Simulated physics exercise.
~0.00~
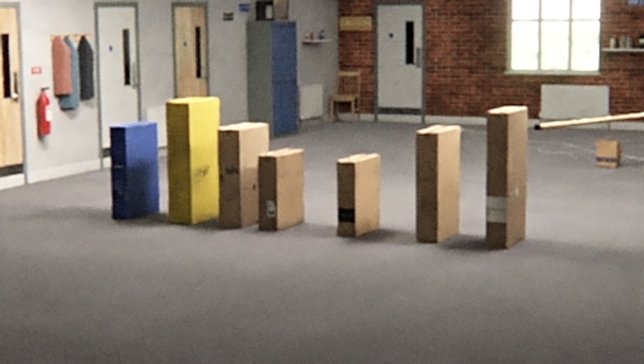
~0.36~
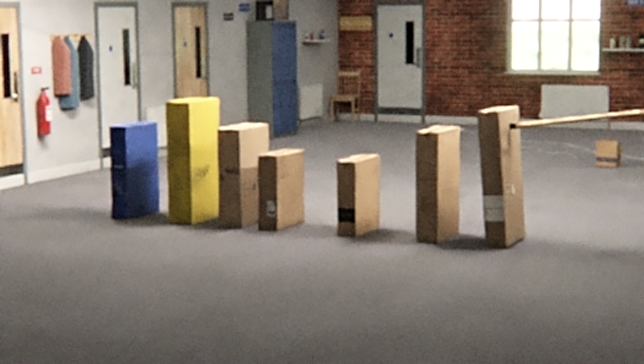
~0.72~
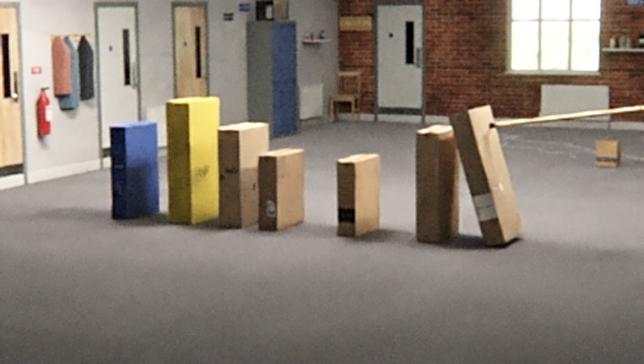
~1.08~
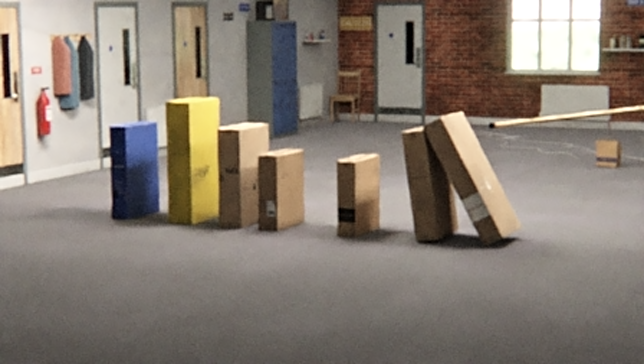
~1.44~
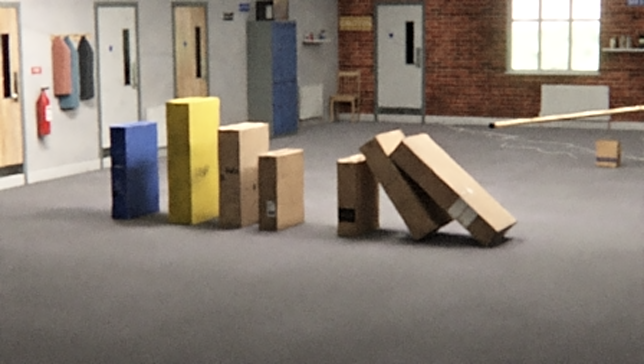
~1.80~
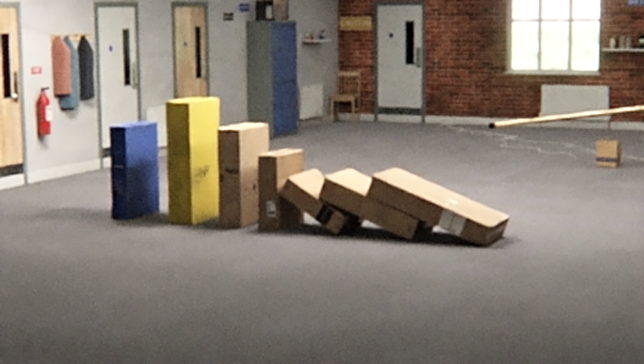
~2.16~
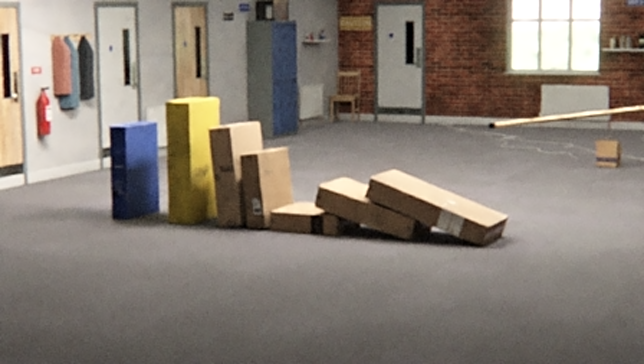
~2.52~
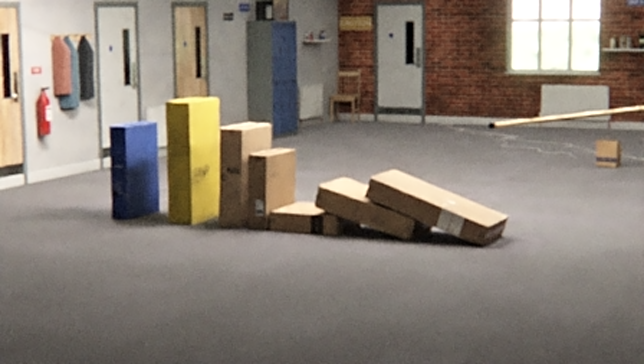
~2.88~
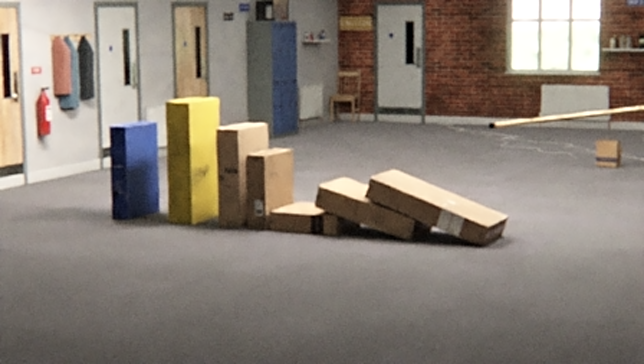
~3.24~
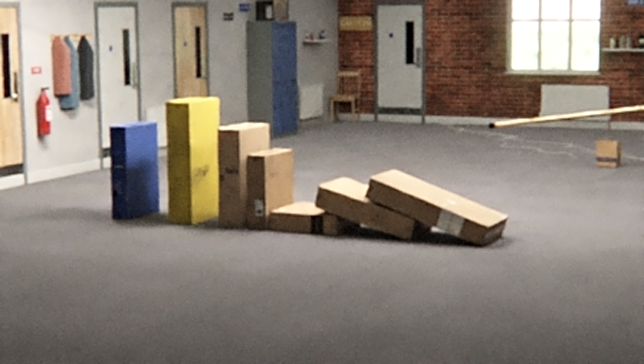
In a large room with grey flooring, doors along a pale wall and a brick wall at the back, seven upright cartons stand in a row, one blue and one yellow near the left end. A pole from the right pushes the top of the rightmost carton, which tips left. It leans onto its neighbour, and that one topples against a shorter carton, which falls in turn. The next carton and the one behind it rock slightly toward the yellow one but settle upright. Three cartons end slumped on the floor, while four, including the blue and yellow, remain standing.
